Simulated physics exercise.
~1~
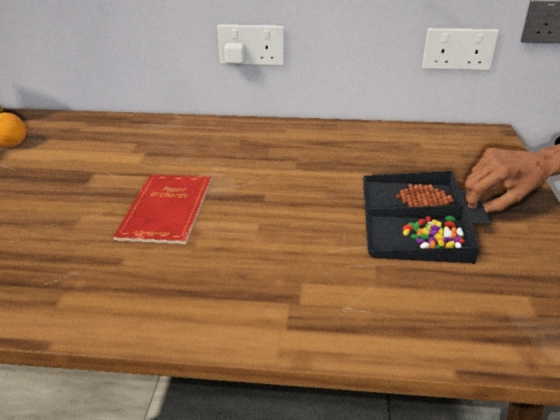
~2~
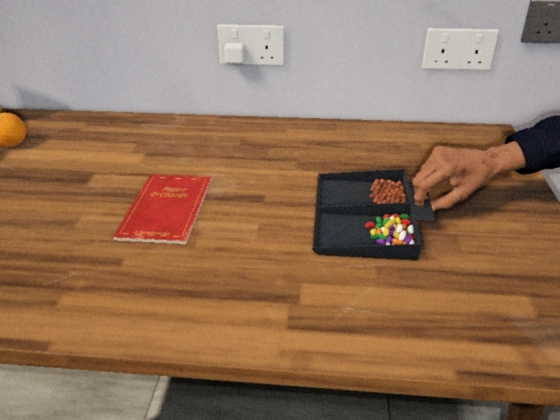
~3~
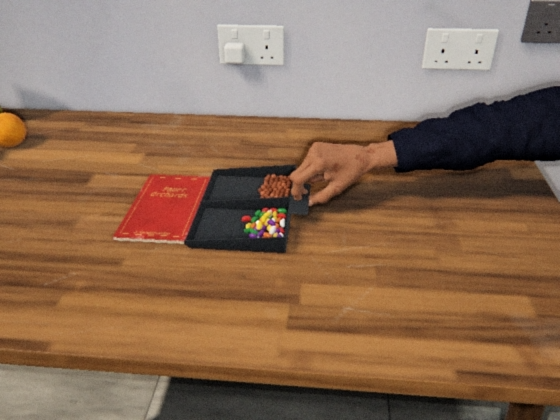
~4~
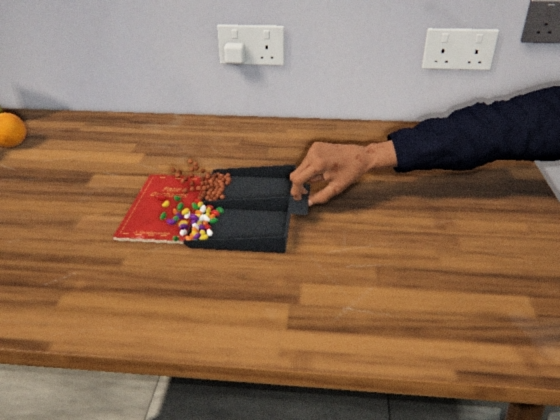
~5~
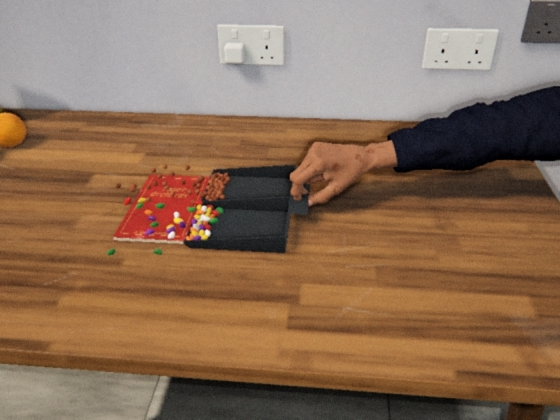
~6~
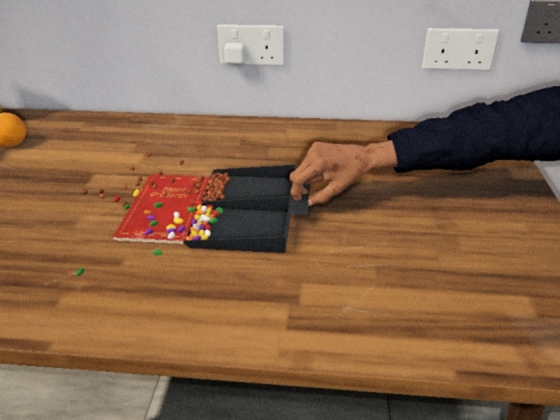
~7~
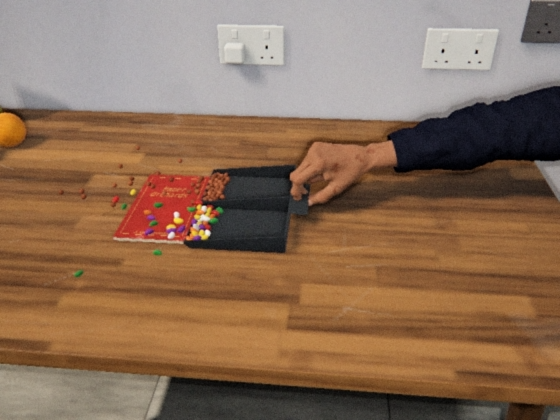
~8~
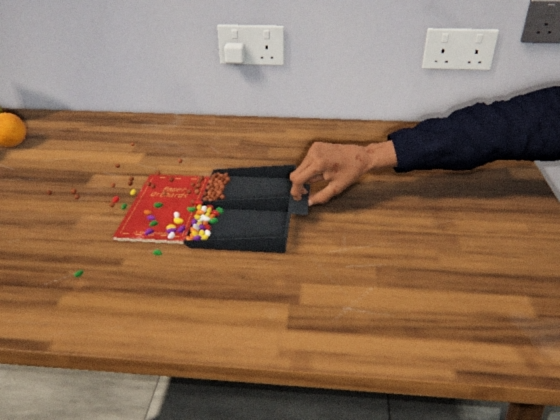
A hand in a dark sleeve holds the right end of a black divided tray on a striped wooden table, seen from a raised, still view facing a pale wall with sockets. The tray carries small reddish-brown pieces in its far section and multicoloured sweets in its near one. A thin red book lies to the left, with an orange at the far left edge. The hand slides the tray left until it stops against the book. Both lots surge forward and spill over the front, scattering across the book and table. They settle, many pieces still by the tray's front, the hand staying put.
